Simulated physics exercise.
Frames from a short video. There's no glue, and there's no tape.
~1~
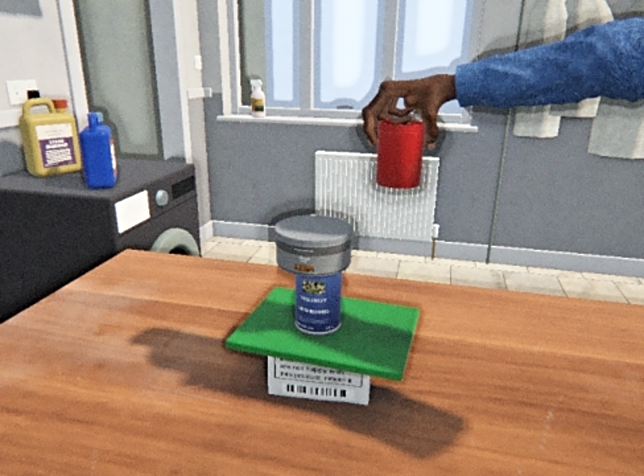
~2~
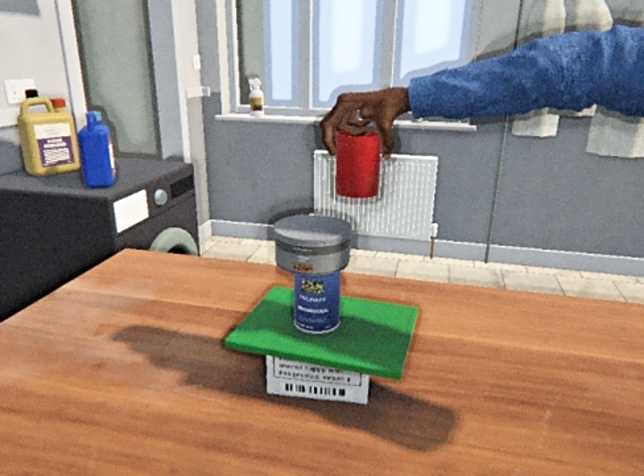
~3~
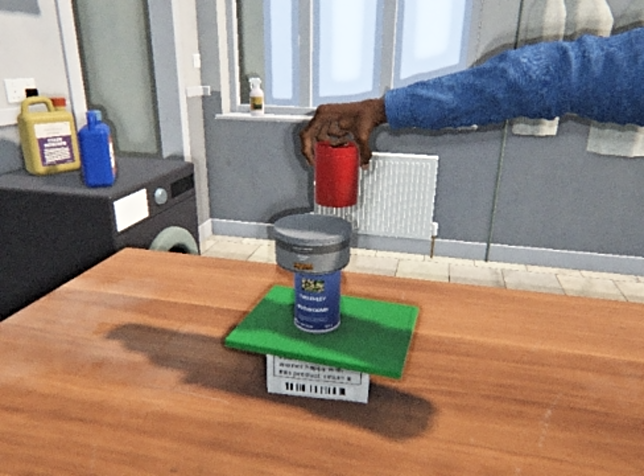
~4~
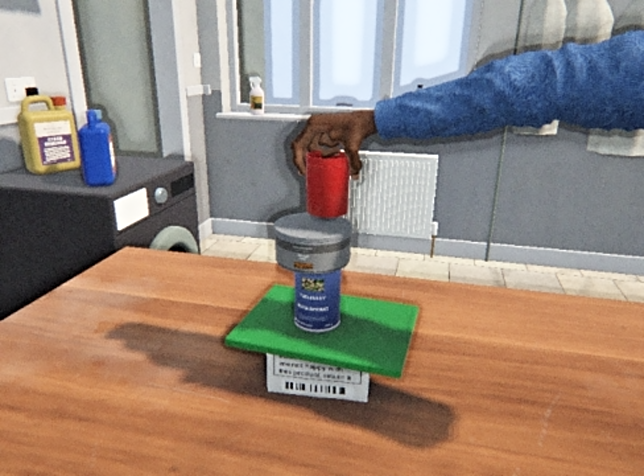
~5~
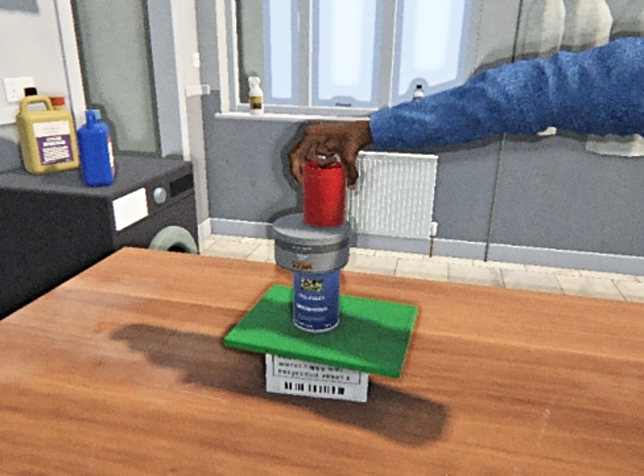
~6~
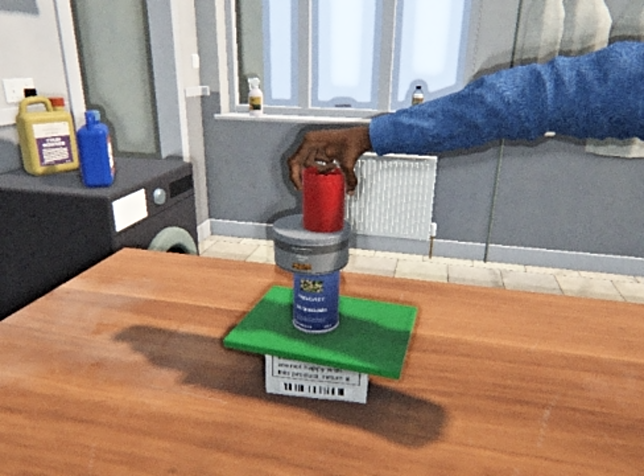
A red cup, held from above by a hand in a blue sleeve, moved left and was lowered onto the grey tub, which sat on a blue tin above a green board on the wooden table.
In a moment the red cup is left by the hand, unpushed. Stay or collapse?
Steady.
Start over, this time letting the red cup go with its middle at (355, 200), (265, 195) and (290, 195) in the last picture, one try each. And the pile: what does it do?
First, it gives way; second, it gives way; third, it keeps its balance.
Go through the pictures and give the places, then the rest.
Still above its spot; red cup (400, 153); grey tub (314, 244), in the first frame.
Still above its spot; red cup (358, 163); blue tin (317, 293), in the second frame.
Still above its spot; red cup (337, 173); grey tub (313, 243), in the third frame.
Still above its spot; red cup (328, 184); blue tin (318, 291), in the fourth frame.
Still above its spot; red cup (324, 193); grey tub (312, 242), in the fifth frame.
In place under the hand; red cup (324, 199); blue tin (316, 292), in the sixth frame.
Then, 0.30 s on from there, no change.
Then, 0.90 s on from there, red cup resting near (323, 200).
In the end, all 5 unmoved. At the end, from the last picture's camera, red cup near (322, 200). The pile stays up.
